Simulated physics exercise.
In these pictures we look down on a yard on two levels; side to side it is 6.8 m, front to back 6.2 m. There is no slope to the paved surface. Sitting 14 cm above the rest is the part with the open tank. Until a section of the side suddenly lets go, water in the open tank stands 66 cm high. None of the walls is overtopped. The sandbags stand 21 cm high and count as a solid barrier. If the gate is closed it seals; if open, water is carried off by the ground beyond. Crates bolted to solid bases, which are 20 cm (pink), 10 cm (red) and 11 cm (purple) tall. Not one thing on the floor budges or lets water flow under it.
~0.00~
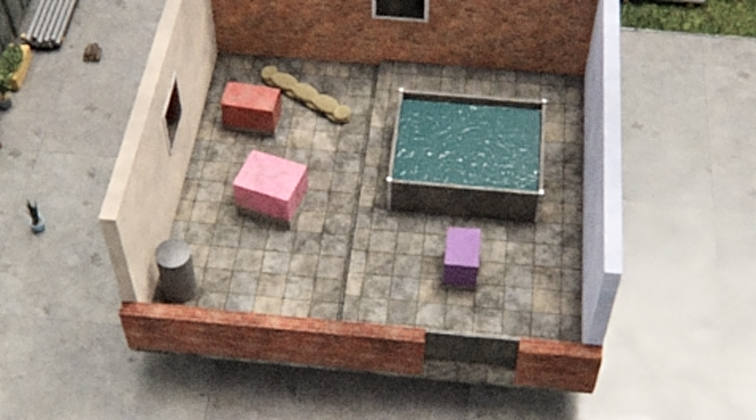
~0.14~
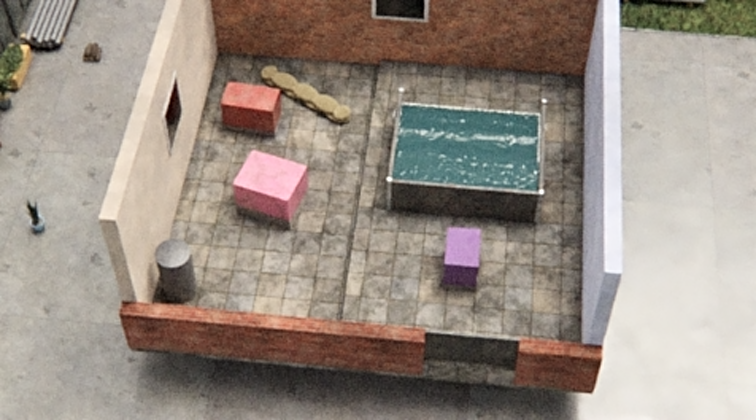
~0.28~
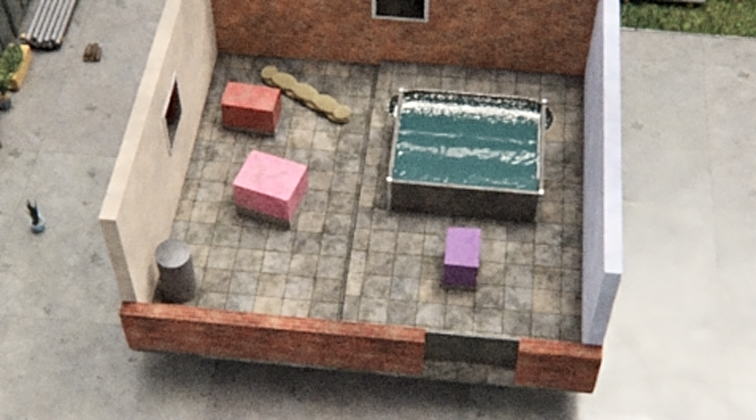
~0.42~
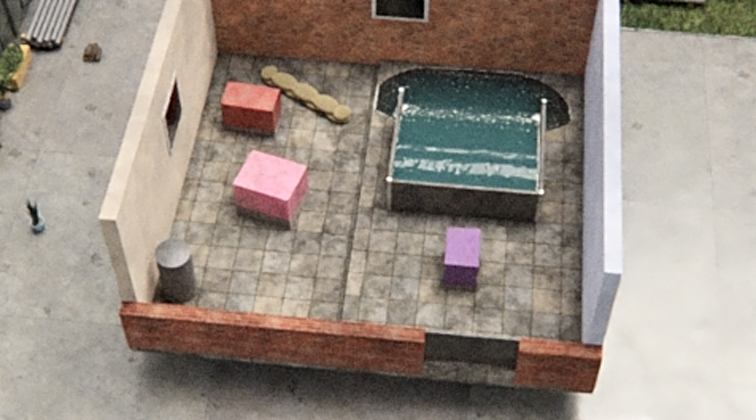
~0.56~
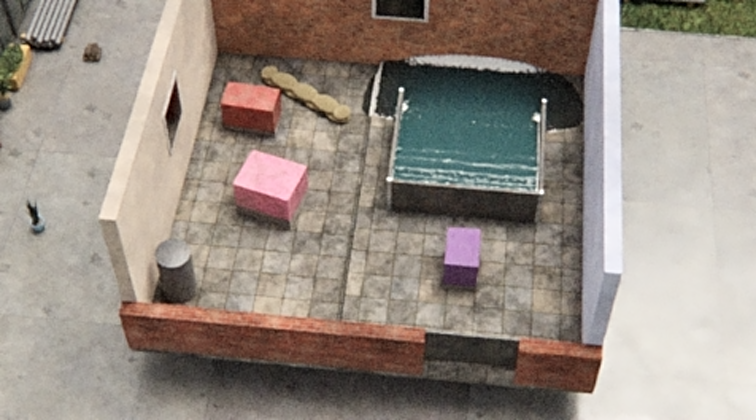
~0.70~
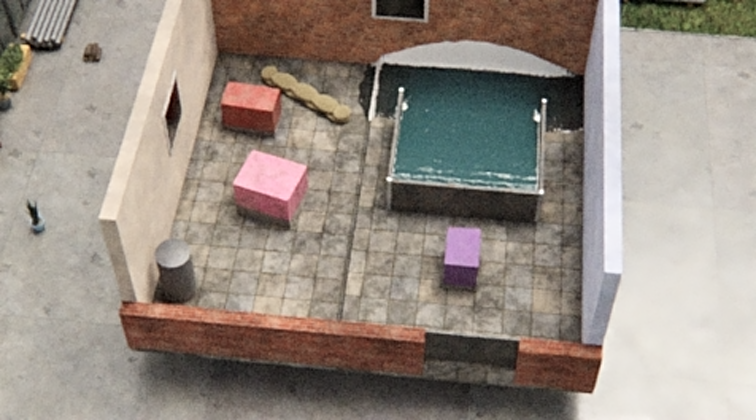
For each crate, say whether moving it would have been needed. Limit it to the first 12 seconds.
Crate by crate: Pink crate - not needed, red crate - needed, purple crate - not needed.
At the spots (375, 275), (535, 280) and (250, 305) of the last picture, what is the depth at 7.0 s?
Spot one 2 cm, spot two 2 cm, spot three 4 cm.
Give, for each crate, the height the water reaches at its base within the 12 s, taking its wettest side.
Measured in centimetres, that comes to pink 15, red 18 and purple 8.
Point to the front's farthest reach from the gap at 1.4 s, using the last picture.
Roughly at pixel (285, 58).
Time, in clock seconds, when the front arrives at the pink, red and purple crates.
Arrival times - pink 3.6 s / red 2.6 s / purple 3.6 s.
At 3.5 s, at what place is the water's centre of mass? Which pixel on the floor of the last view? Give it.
Centre: Roughly (431, 126) px.
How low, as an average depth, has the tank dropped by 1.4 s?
Some 32 cm.
After 1.4 s water covers 20 % of the floor and is deepest (55 cm) near (578, 75); pink plinth not reached, red plinth not reached, purple plinth not reached.
After 2.2 s water covers 25 % of the floor and is deepest (50 cm) near (219, 52); pink plinth not reached, red plinth not reached, purple plinth not reached.
After 3.5 s water covers 50 % of the floor and is deepest (38 cm) near (574, 363); pink plinth not reached, red plinth reached, purple plinth not reached.
After 7.0 s water covers 90 % of the floor and is deepest (22 cm) near (219, 52); pink plinth reached, red plinth reached, purple plinth reached.
After 12.0 s water covers 95 % of the floor and is deepest (17 cm) near (282, 341); highest at the pink plinth 15 cm, highest at the red plinth 18 cm, highest at the purple plinth 8 cm.
